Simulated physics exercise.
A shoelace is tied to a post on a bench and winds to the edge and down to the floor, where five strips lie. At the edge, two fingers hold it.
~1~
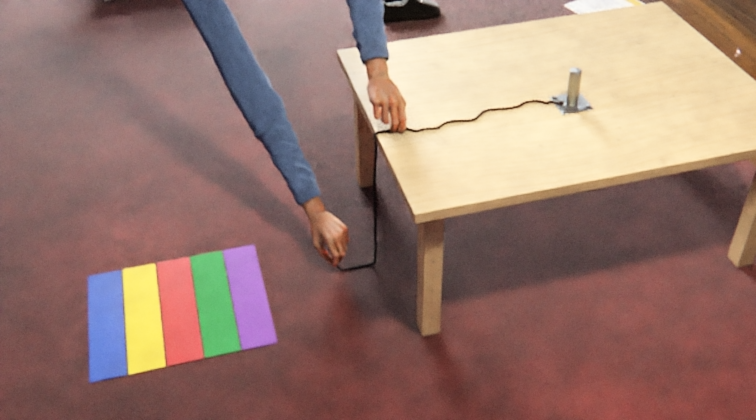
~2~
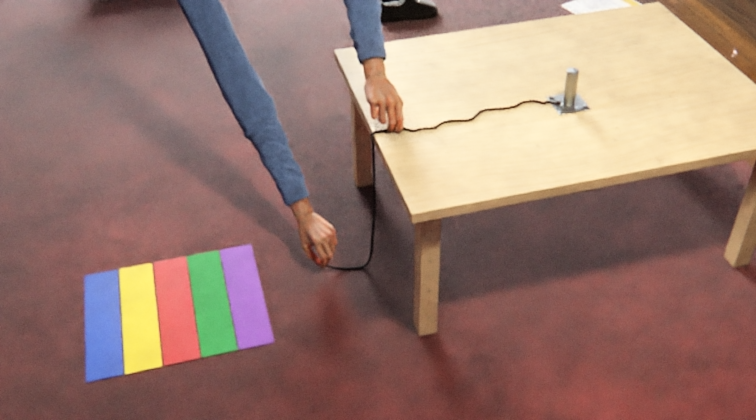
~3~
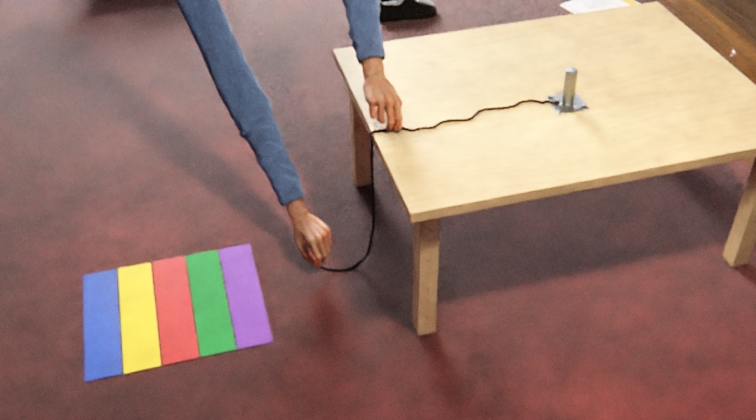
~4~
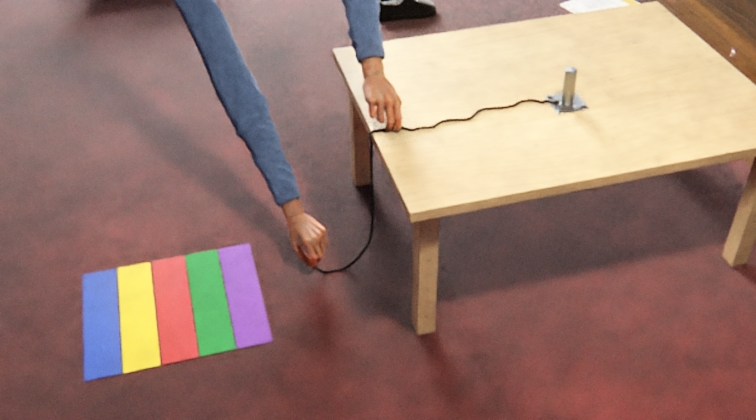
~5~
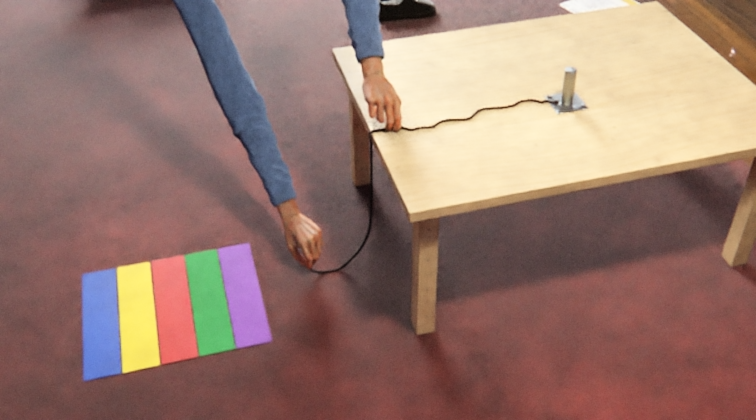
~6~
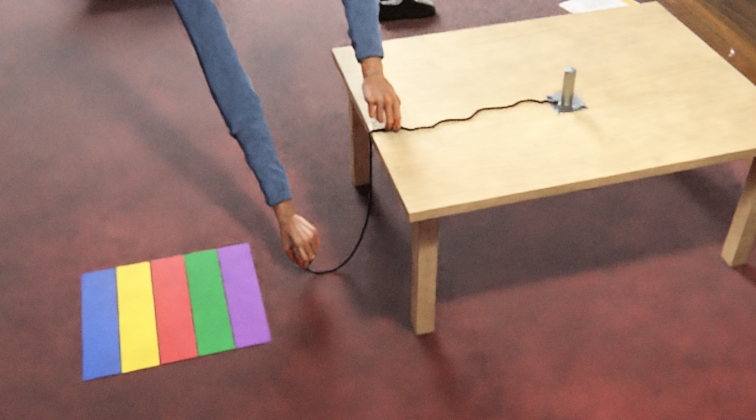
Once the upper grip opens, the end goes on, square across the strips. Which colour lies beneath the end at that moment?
Green.
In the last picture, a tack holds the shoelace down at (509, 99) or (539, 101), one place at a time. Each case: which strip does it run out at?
In order, green and green.
A little later, end near (261, 274); short of the strips.
Next, end near (225, 281); over purple.
When it is tight, end near (204, 285); over green. It gets as far as the green strip.
